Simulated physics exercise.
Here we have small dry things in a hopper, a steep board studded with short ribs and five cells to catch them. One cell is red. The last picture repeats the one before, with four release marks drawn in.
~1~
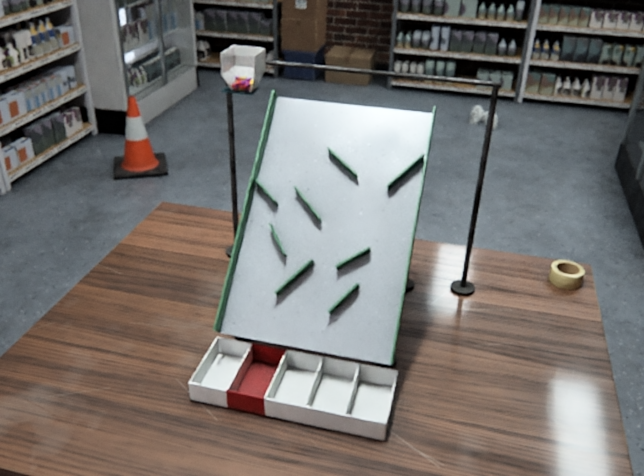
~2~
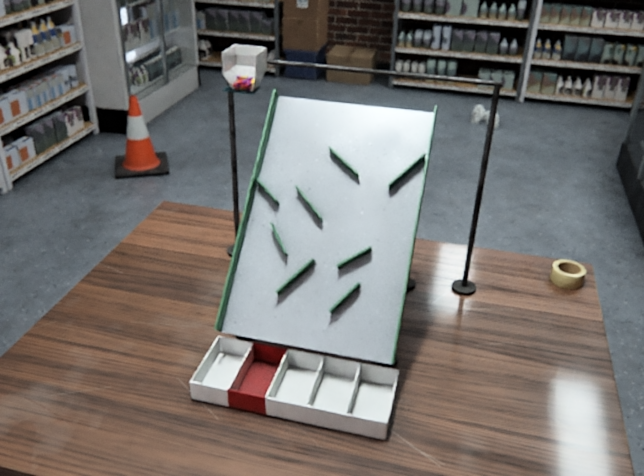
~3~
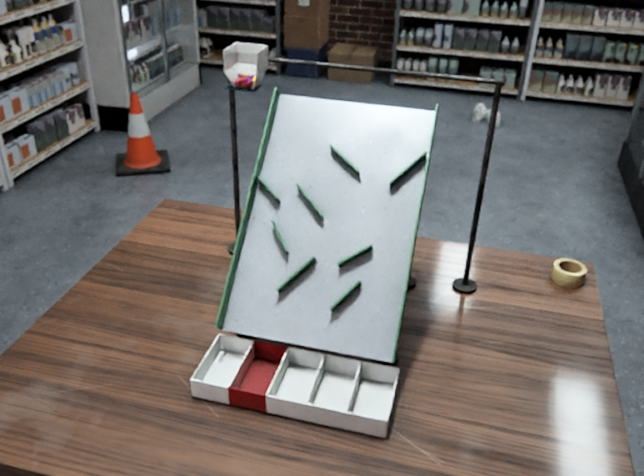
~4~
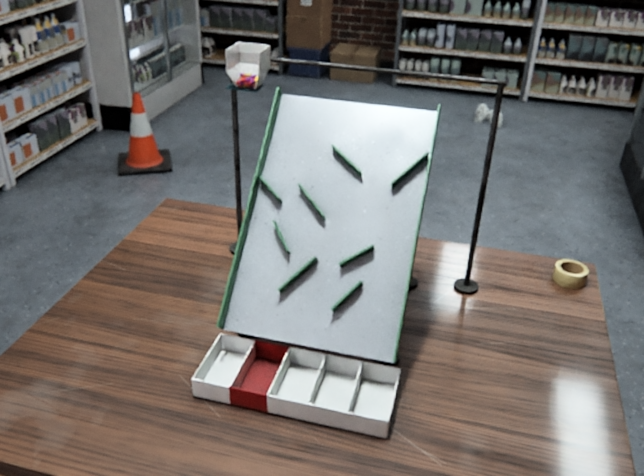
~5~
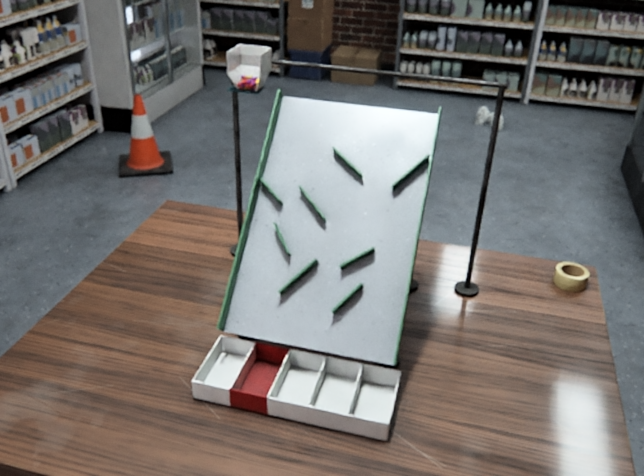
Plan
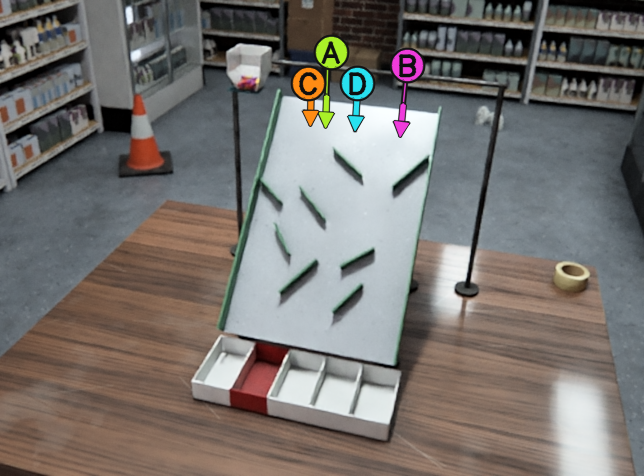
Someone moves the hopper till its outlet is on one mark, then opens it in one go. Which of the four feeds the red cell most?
It is B.
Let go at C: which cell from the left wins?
The first from the left.
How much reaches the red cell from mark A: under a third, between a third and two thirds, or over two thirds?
Under a third.
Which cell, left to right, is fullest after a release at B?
It is the second one.
On the marked copy, mark A meets the board at (325, 122); mark B meets the board at (400, 131); mark C meets the board at (310, 120); mark D meets the board at (355, 125).
If A is chosen, about a tenth in the red cell, roughly two thirds in other cells, roughly a quarter outside the box.
If B is chosen, roughly half in the red cell, roughly a quarter in other cells, roughly a quarter outside the box.
If C is chosen, about a tenth in the red cell, roughly two thirds in other cells, roughly a quarter outside the box.
If D is chosen, just a few in the red cell, roughly two thirds in other cells, roughly a third outside the box.
